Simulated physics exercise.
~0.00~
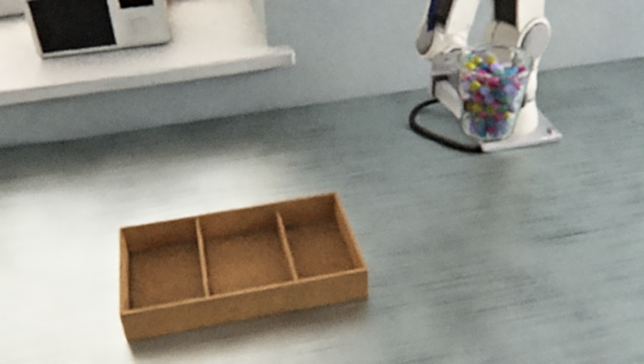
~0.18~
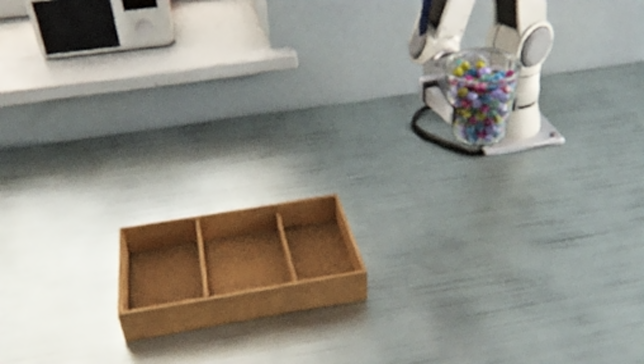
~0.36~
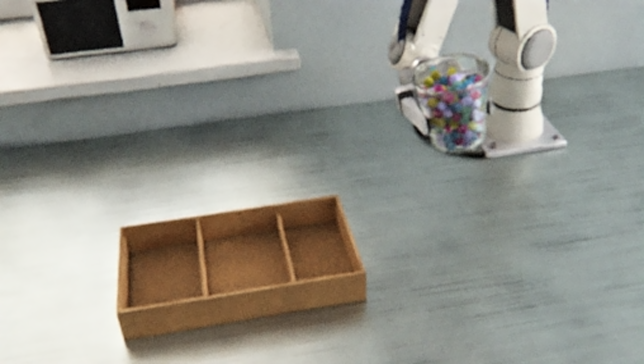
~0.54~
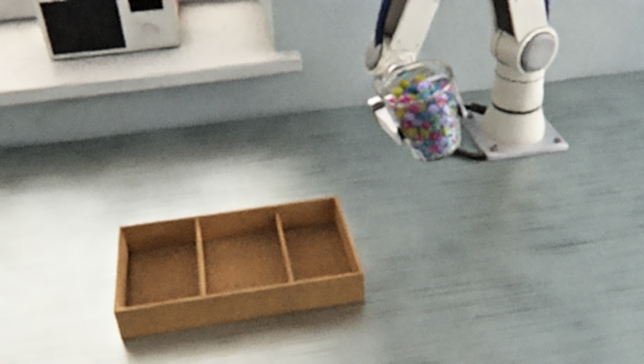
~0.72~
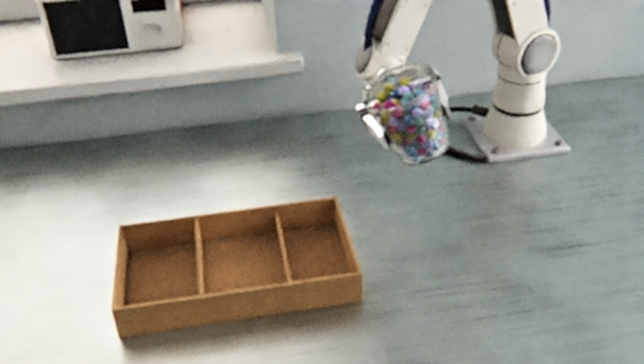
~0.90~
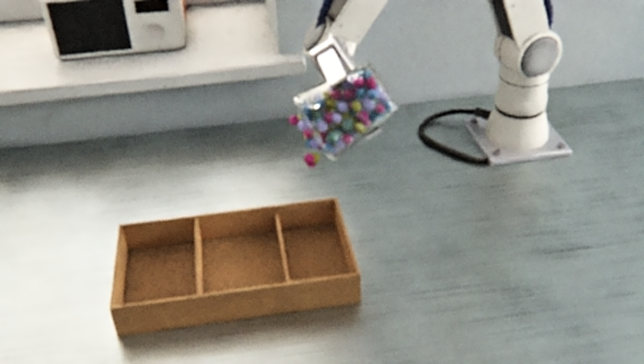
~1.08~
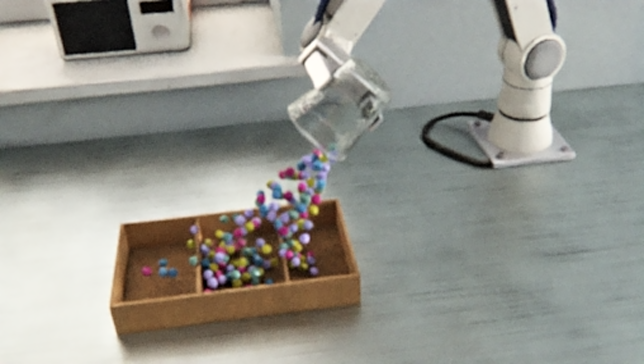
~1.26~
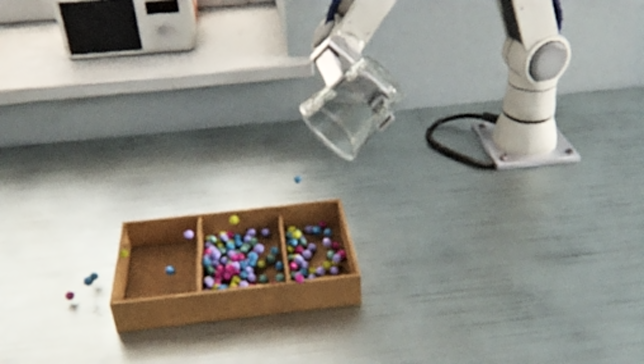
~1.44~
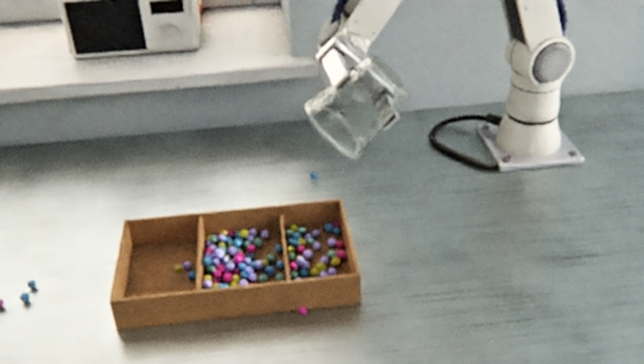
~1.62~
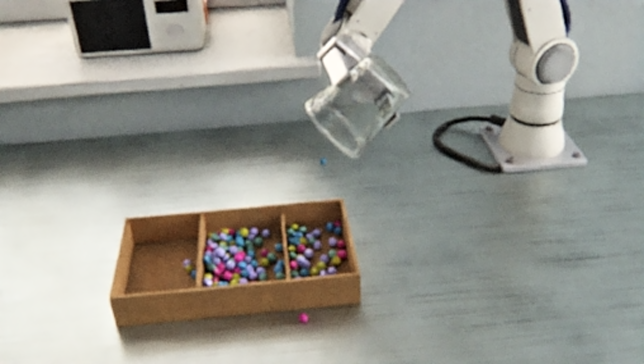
A white robot arm at the upper right of a grey tabletop, seen from above at an angle, holds a clear cup full of colourful round sweets. An open brown box with three compartments sits in front, and a white appliance rests on a pale shelf at the upper left. The arm carries the cup left, tipping it until sweets begin to spill, then turns it upside down. They pour into the box, a few bouncing out onto the table. Finally the emptied cup hangs inverted, with most sweets heaped in the middle compartment and many in the right one.
